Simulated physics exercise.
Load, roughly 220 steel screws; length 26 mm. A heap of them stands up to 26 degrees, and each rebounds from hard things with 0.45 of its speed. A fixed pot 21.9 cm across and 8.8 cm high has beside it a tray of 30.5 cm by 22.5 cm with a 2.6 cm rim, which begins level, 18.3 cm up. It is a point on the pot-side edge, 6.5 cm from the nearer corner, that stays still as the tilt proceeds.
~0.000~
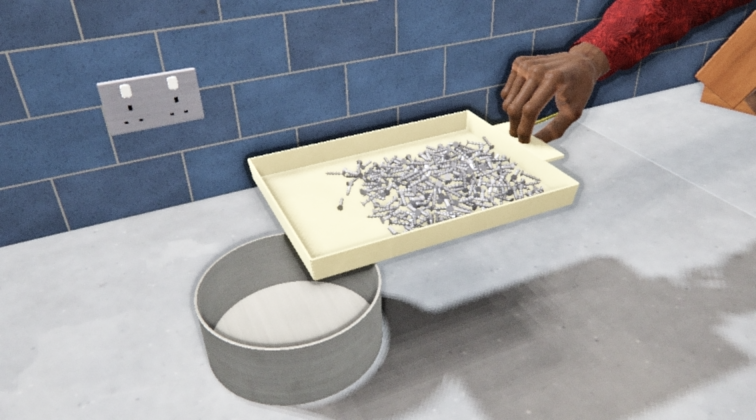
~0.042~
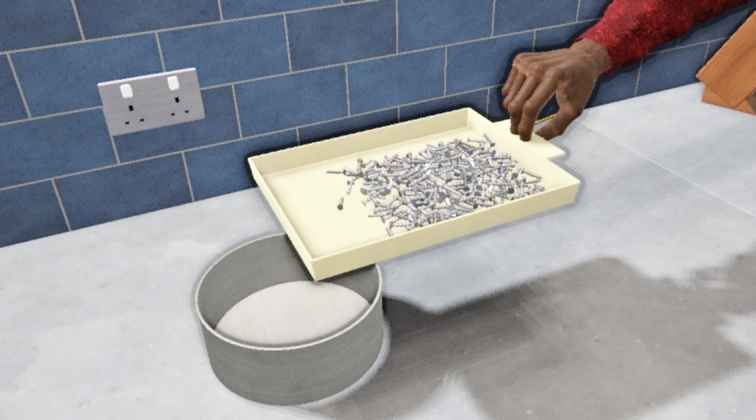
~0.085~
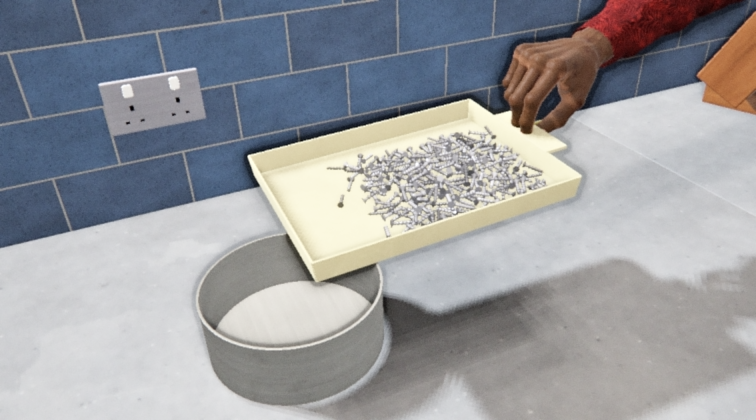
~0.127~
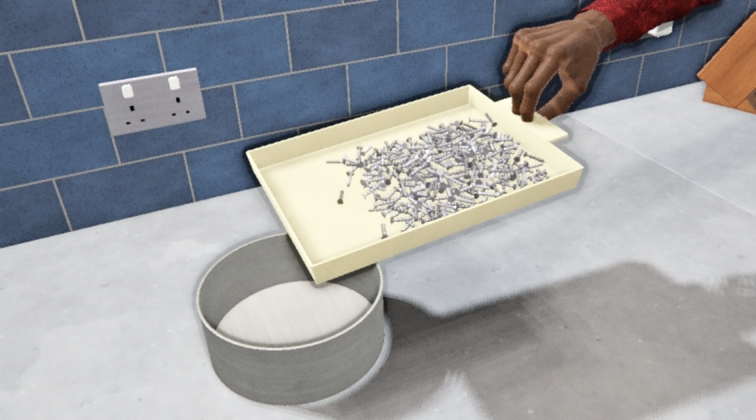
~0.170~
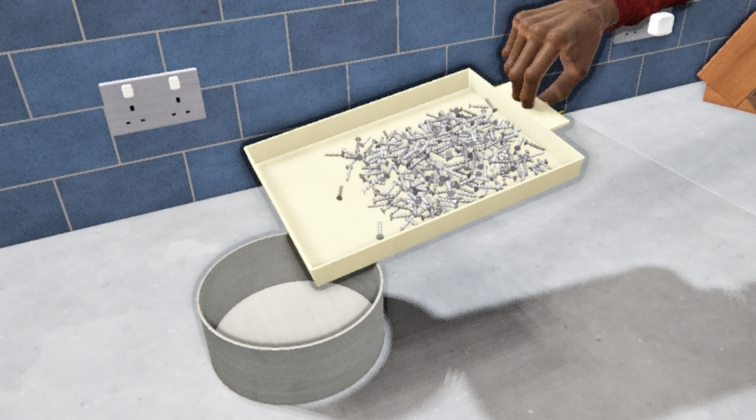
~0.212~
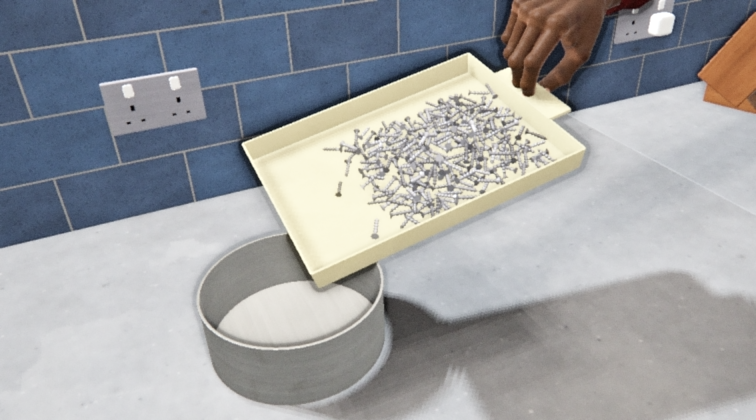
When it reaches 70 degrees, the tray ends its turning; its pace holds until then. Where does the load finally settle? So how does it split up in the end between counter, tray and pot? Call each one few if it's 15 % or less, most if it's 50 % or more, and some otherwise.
I'd say counter most, tray some, pot few.
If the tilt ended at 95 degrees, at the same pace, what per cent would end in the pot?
That comes out at some 5 per cent.
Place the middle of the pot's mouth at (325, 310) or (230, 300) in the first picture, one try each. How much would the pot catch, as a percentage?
Near 35 and 5 percent, one try each.
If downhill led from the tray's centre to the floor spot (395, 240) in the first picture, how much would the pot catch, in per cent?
Something like 0 per cent of the pieces.
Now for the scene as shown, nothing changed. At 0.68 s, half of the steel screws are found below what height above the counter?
Around 22 cm up.
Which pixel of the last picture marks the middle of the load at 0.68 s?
Look near (356, 230) in the last picture.
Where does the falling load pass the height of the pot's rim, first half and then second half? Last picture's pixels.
Near (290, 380) at first, near (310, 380) afterwards.
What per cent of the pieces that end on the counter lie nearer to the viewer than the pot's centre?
Estimate: Close to 100 per cent of the pieces.
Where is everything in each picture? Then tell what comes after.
The first picture shows tray tilt 0 degrees, front corners at (313, 257) and (575, 183); middle of the pieces at (439, 185); pot at (289, 283).
The second picture shows tray tilt 1 degrees, front corners at (314, 258) and (576, 181); middle of the pieces at (440, 183).
The third picture shows tray tilt 3 degrees, front corners at (314, 260) and (577, 176); middle of the pieces at (441, 179).
The fourth picture shows tray tilt 7 degrees, front corners at (314, 263) and (578, 167), lowest corner left front; middle of the pieces at (441, 171).
The fifth picture shows tray tilt 11 degrees, front corners at (313, 267) and (580, 157), lowest corner left front; middle of the pieces at (440, 163).
The sixth picture shows tray tilt 15 degrees, front corners at (313, 270) and (581, 148), lowest corner left front; middle of the pieces at (440, 155); pot at (291, 283). The tray's pace is about 100 degrees a second.
After 0.49 s, tilt 42 degrees; the tray holds 100 %, the pot 0 %.
After 0.68 s, tilt 61 degrees; the tray holds 100 %, the pot 0 %.
Then, at 0.99 s, tilt 70 degrees; the tray holds 45 %, the pot 0 %.
In the end, at 2.0 s, counter 65 %, tray 35 %, pot 5 %.
